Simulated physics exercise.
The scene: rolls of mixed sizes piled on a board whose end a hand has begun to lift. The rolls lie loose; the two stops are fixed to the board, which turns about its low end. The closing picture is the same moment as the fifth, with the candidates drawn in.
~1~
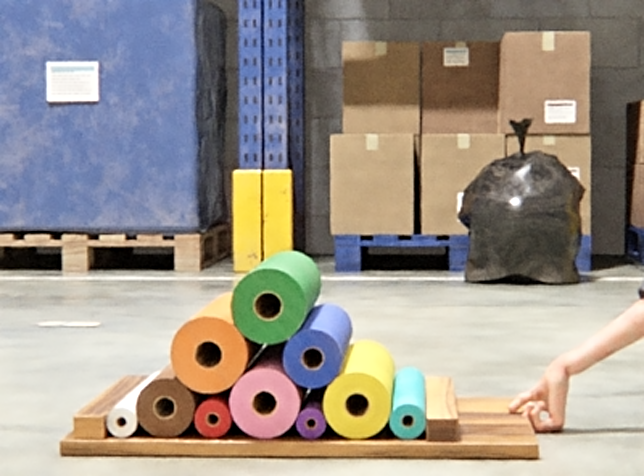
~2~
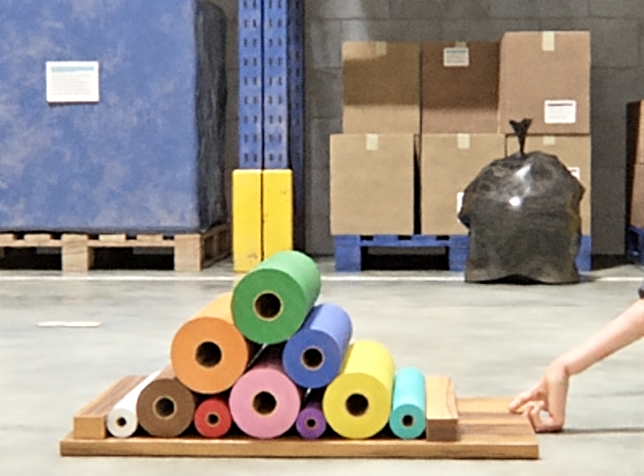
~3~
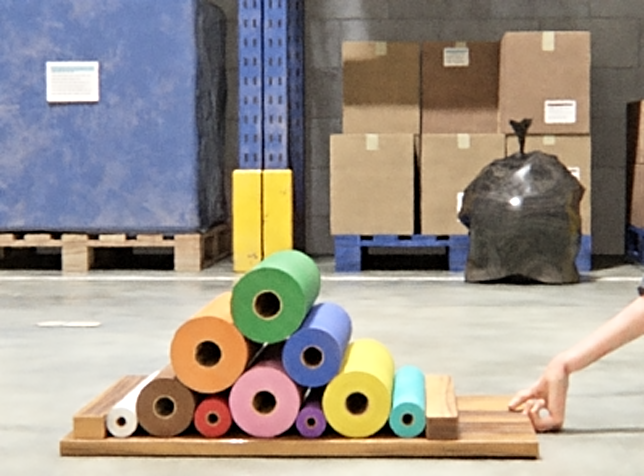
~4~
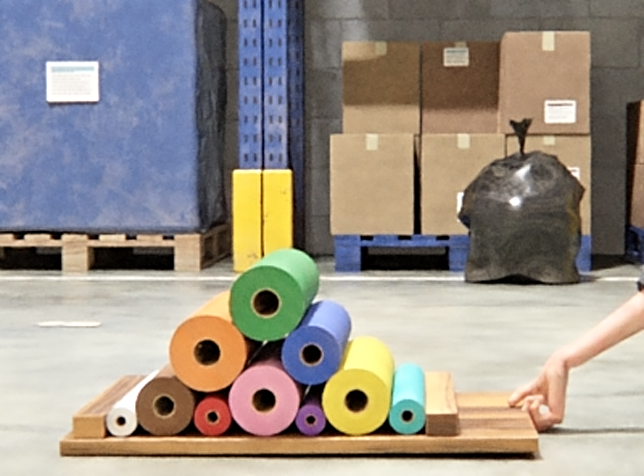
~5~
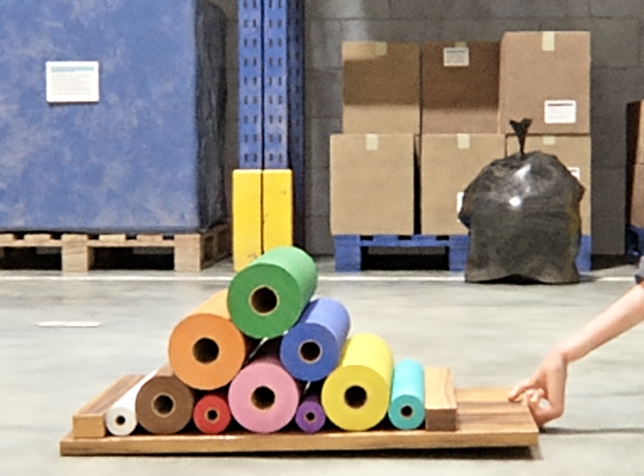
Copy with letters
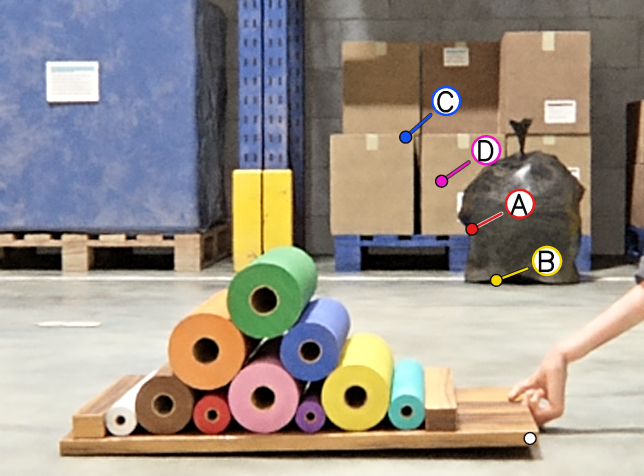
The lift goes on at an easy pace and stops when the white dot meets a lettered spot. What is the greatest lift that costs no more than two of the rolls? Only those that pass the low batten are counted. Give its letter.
Stop at C.
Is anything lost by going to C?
Yes.
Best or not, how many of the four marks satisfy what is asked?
Four of them.
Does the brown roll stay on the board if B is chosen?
Yes.
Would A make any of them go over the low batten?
At A: No.
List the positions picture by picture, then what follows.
In the first frame, brown roll (165, 407); red roll (213, 419).
In the second frame, red roll (213, 419); pink roll (265, 403).
In the third frame, board (307, 412); purple roll (311, 422); yellow roll (357, 404); blue roll (313, 357).
In the fourth frame, board (307, 410); brown roll (164, 406).
In the fifth frame, board (307, 407); brown roll (164, 405).
On the marked copy, A at (472, 229); B at (496, 280); C at (406, 137); D at (442, 181); the white dot at (530, 438).
Following C. Soon after the start, board at 21°.
Later, board at 41°.
In the end, board at 42°, two over the low batten (orange, green).
As for the rest, A none over the low batten; B none over the low batten; D none over the low batten.
